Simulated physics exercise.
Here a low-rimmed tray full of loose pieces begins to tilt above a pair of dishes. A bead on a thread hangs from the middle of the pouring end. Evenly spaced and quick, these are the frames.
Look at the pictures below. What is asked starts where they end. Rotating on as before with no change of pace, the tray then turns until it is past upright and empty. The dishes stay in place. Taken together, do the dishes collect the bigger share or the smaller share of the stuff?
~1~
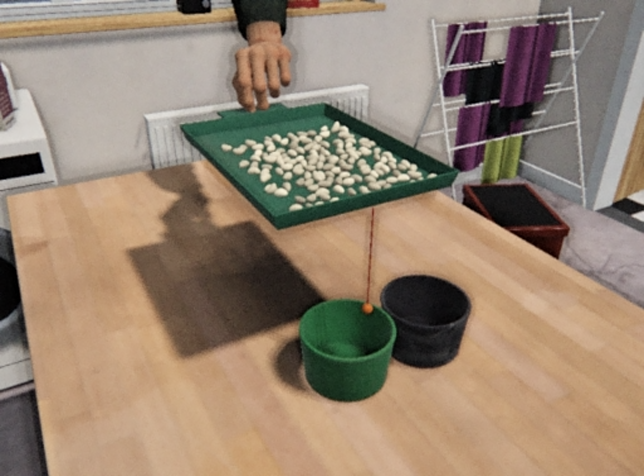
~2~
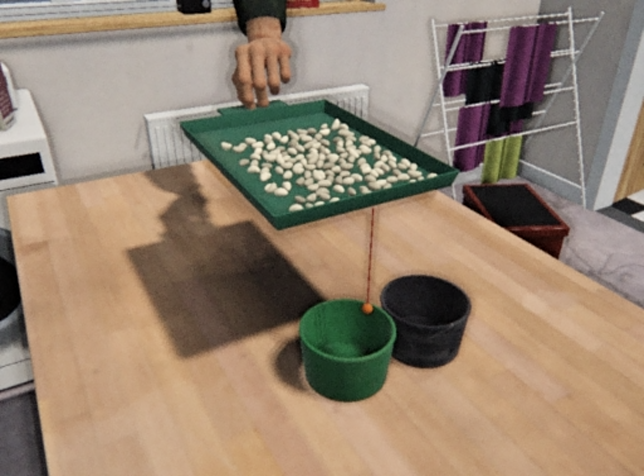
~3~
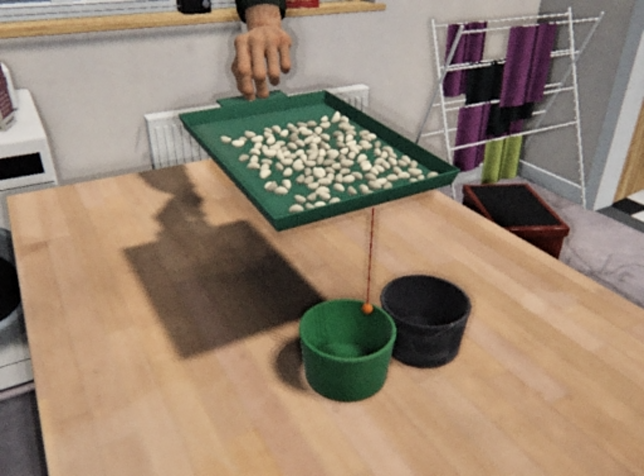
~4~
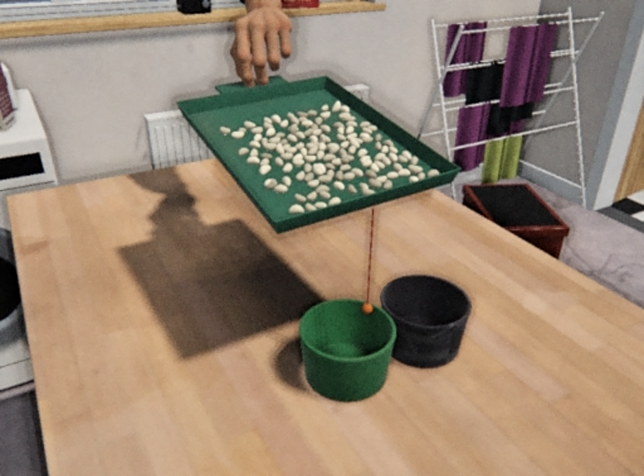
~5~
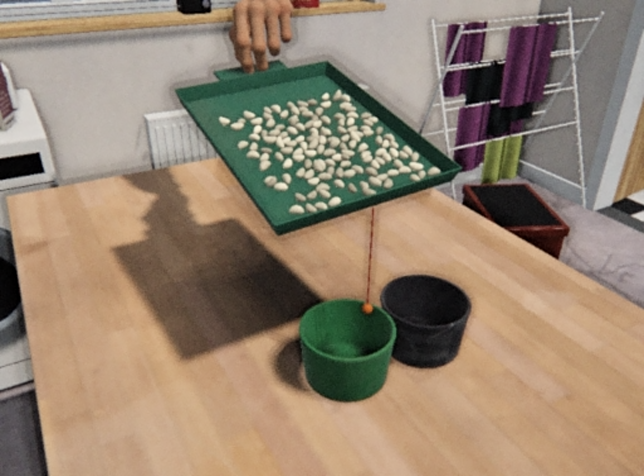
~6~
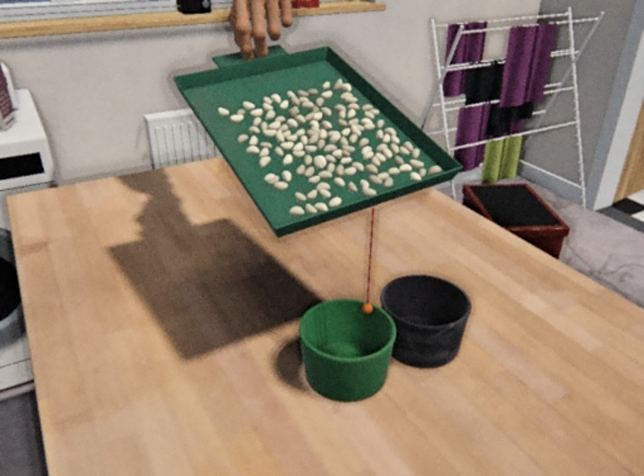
The smaller share.
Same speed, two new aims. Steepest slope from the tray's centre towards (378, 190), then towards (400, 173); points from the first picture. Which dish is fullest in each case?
Result - first place: The right side, second place: The right side.
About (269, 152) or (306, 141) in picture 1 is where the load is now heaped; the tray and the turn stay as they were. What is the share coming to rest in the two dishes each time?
Close to 10 per cent, followed by close to 20 per cent.
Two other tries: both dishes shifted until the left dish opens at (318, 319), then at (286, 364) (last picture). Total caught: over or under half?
In order, they'd catch a minor share, and next a major share.
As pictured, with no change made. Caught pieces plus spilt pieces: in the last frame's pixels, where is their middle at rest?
Close to (334, 436), more or less.
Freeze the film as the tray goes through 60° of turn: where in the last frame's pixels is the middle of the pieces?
Look around (331, 182) in the last picture.
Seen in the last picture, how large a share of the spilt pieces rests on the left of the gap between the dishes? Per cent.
That comes to about 70 per cent of the pieces.
Just after the last frame, tray tipped steeply; almost all on the tray; just a few in the air.
A moment on, tray tipped right over; roughly two thirds on the tray; about a tenth outside both; roughly a quarter in the air.
Further on, tray tipped past a quarter turn; about a tenth in the left dish; the larger part outside both.
When it is over, tray tipped past a quarter turn; about a tenth in the left dish; not one in the right dish; the larger part outside both.
